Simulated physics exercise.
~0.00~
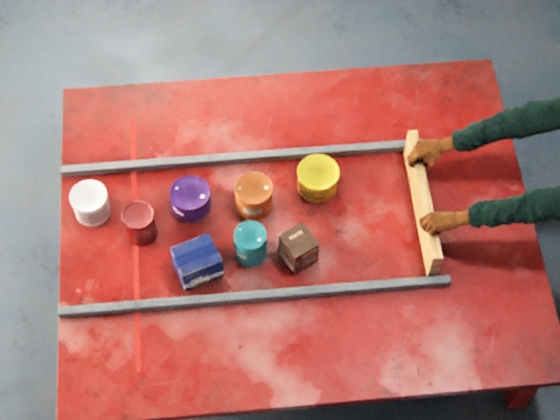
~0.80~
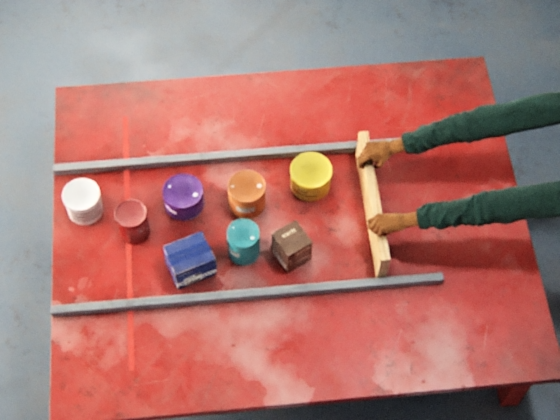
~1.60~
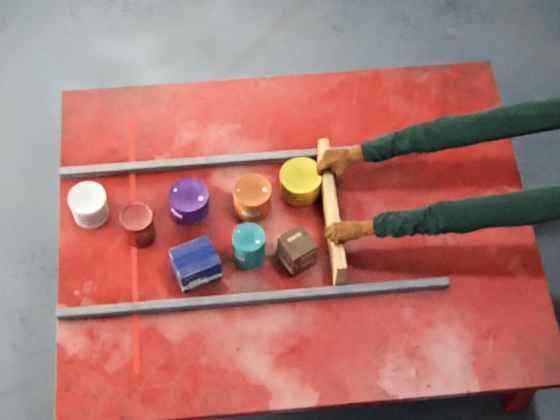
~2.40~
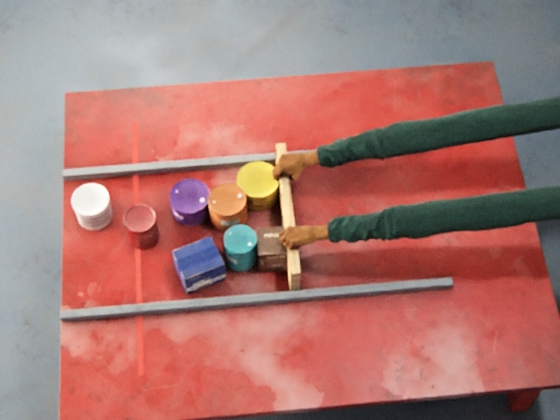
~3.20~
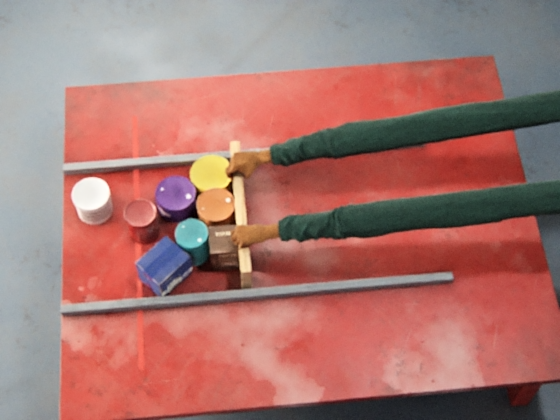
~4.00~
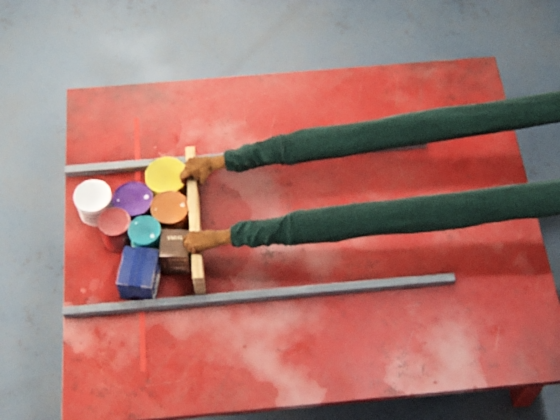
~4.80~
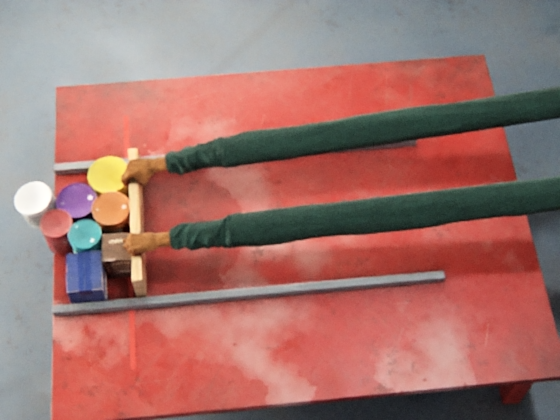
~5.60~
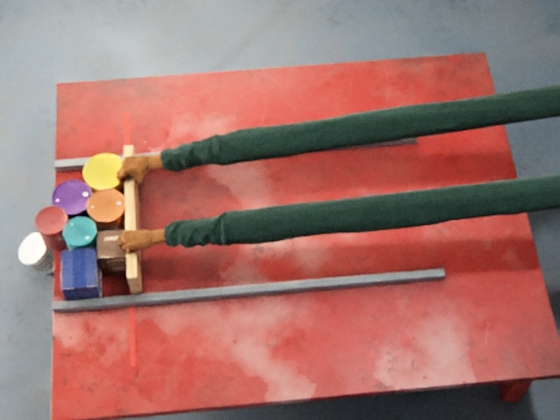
The clip shows two hands sliding a wooden plank leftward between gray rails on a red table, gathering colorful round containers and two boxes into a tight cluster toward the left edge, where the white container finally tips off while the others remain on the table.
